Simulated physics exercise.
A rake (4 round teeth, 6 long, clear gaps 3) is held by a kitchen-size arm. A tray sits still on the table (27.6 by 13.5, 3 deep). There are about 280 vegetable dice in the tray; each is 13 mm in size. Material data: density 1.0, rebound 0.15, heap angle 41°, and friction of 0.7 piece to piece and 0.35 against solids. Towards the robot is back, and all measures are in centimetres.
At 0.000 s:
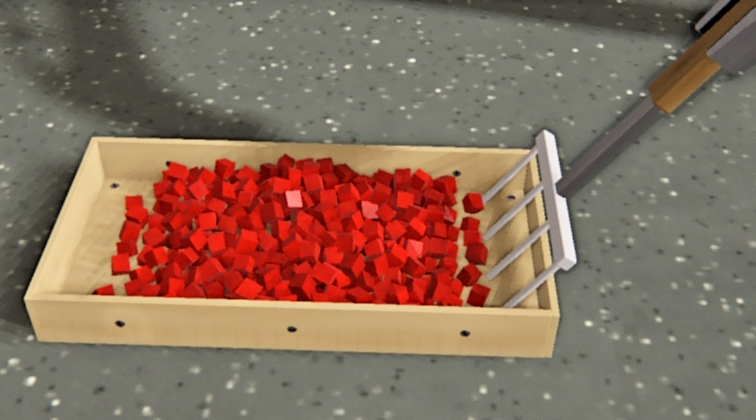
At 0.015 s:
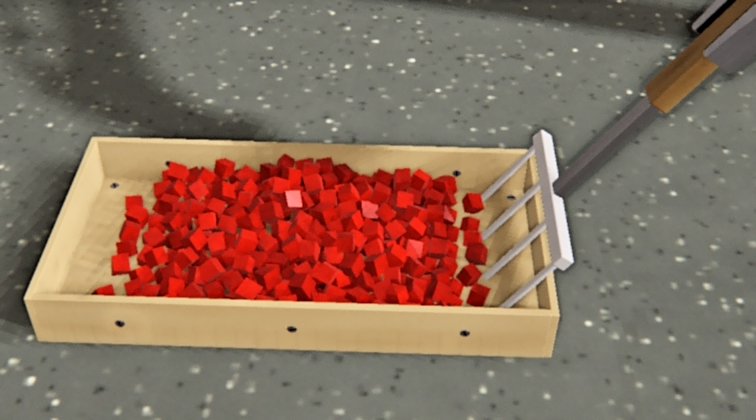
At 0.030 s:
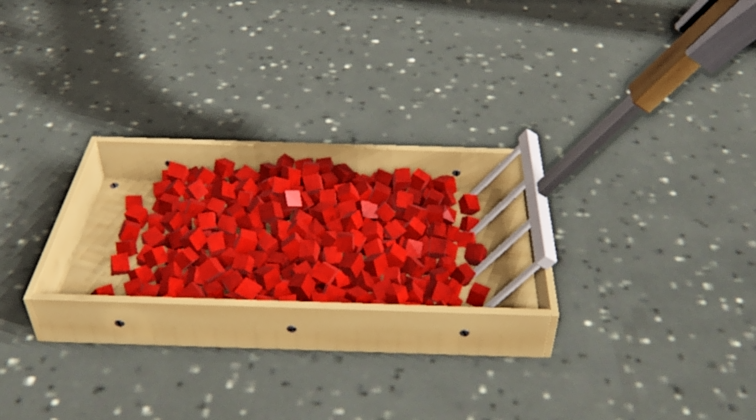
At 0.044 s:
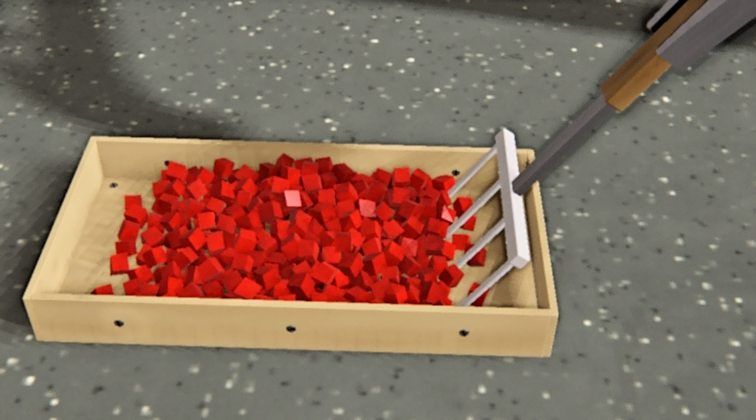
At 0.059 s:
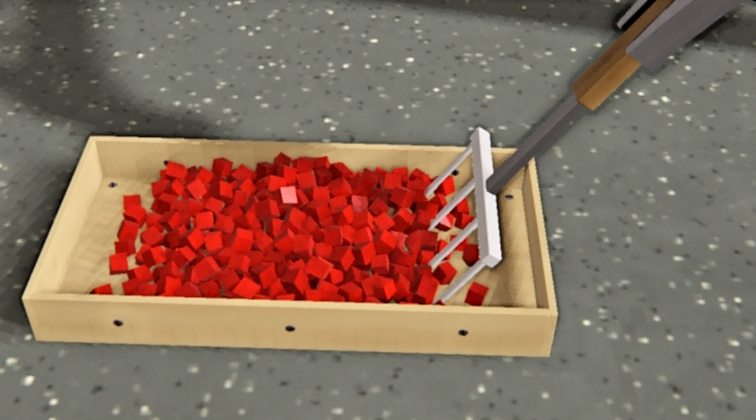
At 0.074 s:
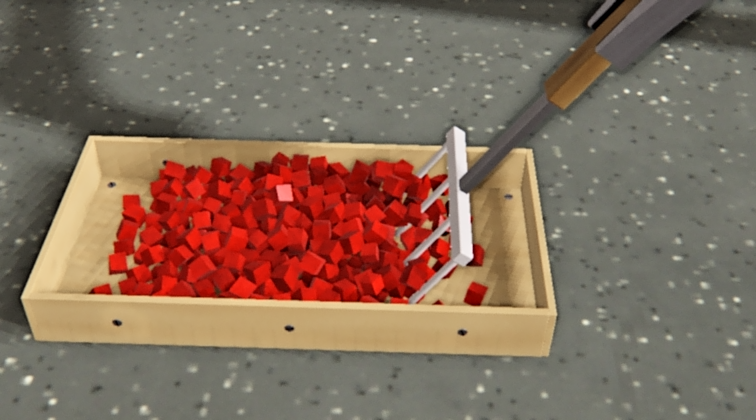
A rake with four teeth, held by a robot arm, moved left from the right end of a still wooden tray, pushing into the pile of small red cubes and leaving a few behind.
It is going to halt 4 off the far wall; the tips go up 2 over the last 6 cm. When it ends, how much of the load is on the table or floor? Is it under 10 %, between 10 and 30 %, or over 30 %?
Between 10 and 30 %.
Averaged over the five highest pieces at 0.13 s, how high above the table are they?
6 cm.
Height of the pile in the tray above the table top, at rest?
Top height: Around 4.5 cm.
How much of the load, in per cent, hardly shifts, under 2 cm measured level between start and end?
I'd put it at about 20 in a hundred.
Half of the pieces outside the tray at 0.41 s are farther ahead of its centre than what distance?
20 cm or so.
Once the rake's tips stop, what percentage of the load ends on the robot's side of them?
Some 60 %.
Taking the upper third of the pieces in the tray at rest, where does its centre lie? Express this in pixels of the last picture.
Near (123, 225).
By 0.13 s, sloping 56°, highest piece 7 above the table; 282 in the tray.
By 0.18 s, sloping 56°, highest piece 7 above the table; 282 in the tray.
By 0.41 s, sloping 56°, highest piece 4 above the table; 244 in the tray, 38 on the table or floor.
By 1.11 s, sloping 56°, highest piece 4 above the table; 244 in the tray, 38 on the table or floor.
Final count, 244 in the tray, 38 on the table or floor. That is 13 % on the table or floor.
